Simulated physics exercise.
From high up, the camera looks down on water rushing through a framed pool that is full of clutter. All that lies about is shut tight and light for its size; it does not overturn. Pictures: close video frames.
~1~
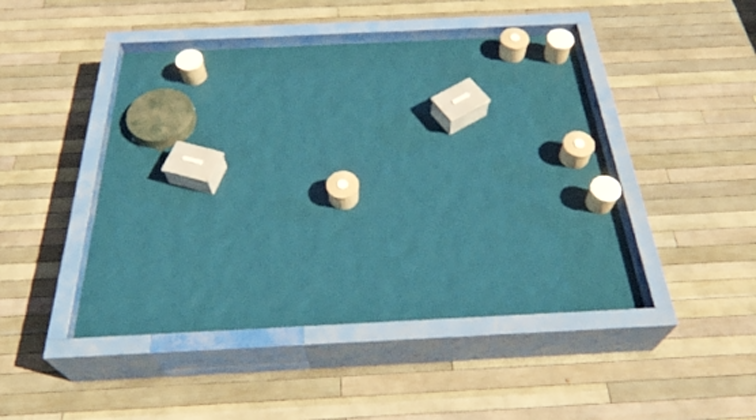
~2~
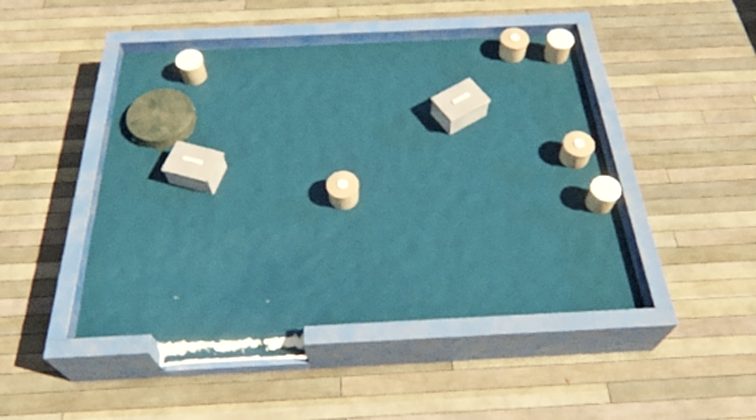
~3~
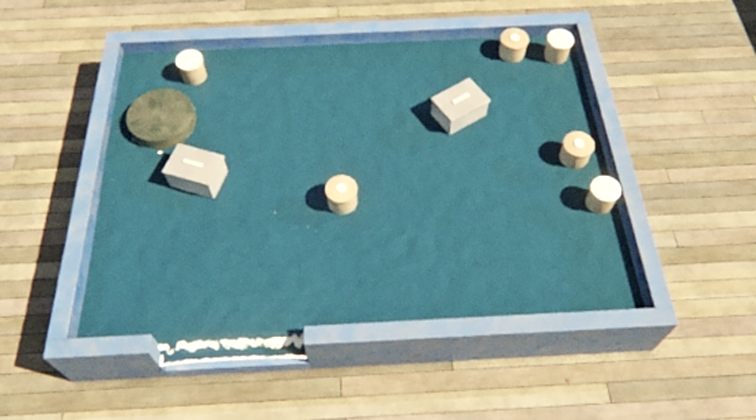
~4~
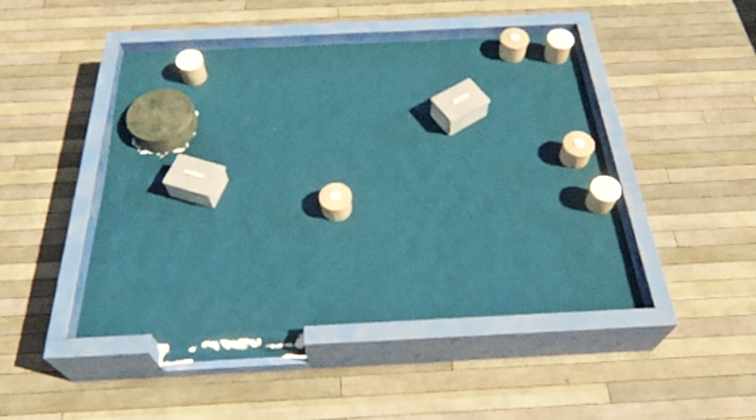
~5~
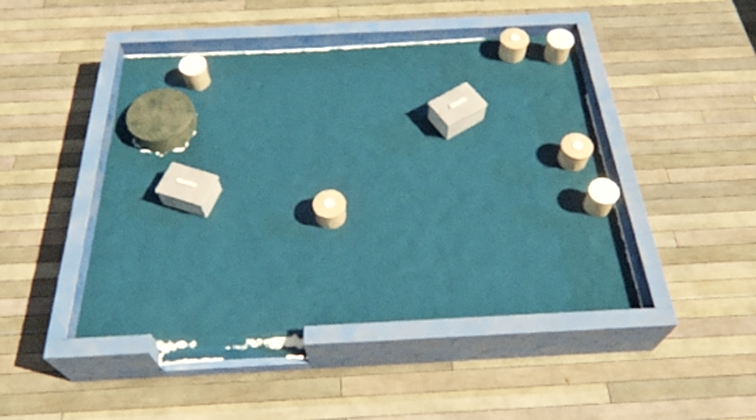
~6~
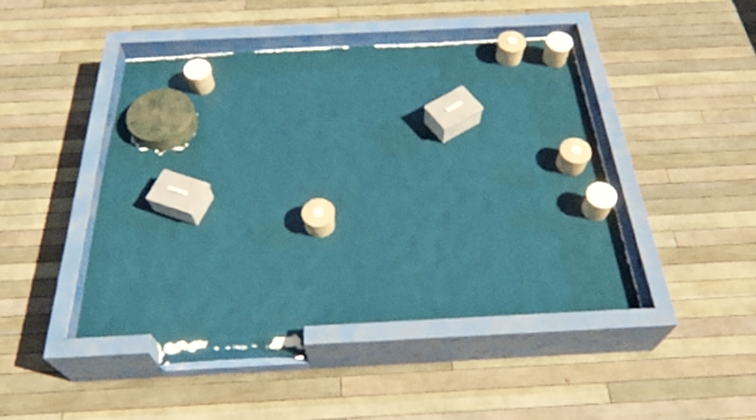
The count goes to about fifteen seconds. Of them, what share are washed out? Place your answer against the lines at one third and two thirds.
It sits short of the one-third line.
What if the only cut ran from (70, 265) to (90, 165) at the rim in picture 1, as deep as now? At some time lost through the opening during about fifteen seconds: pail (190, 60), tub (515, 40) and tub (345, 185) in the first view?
Listed order gives stays put, stays put, departs.
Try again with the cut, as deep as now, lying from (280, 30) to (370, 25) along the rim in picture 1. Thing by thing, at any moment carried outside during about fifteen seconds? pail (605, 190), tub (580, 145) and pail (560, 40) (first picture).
The three read no escape, no escape and no escape, in that order.
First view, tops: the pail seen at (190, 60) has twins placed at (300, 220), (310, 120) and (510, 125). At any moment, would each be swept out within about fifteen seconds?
Result list, first to last: Leaves, leaves, does not leave.
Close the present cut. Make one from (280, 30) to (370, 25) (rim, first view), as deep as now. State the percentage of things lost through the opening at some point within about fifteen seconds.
It should be close to 60 per cent.
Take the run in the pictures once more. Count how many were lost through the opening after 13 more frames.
1.
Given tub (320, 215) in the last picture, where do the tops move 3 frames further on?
Estimated position: Roughly (289, 237).
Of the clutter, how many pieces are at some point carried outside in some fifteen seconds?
It totals 2.
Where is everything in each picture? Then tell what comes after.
The first picture shows a tub at (343, 185) floats; a tote at (193, 161), afloat; 0 of 8 have shifted.
The second picture shows a tub at (343, 185), afloat; a tote at (193, 161) floats; 0 of 8 have shifted.
The third picture shows a tub at (341, 189) floats; a tote at (193, 164) floats; 0 of 8 have shifted.
The fourth picture shows a tub at (335, 197) floats, close to its start; a tote at (194, 174) floats, close to its start; 2 of 8 have shifted.
The fifth picture shows a tub at (329, 204), afloat, close to its start; a tote at (187, 184) floats, close to its start; 2 of 8 have shifted.
The sixth picture shows a tub at (318, 213), afloat, close to its start; a tote at (178, 191), afloat, close to its start; 4 of 8 have shifted.
A moment on, 0 of 8 are out; 8 afloat.
Next, 1 of 8 are out; 7 afloat.
Later, 2 of 8 are out; 6 afloat.
In the end, 2 of 8 are out; 6 afloat.
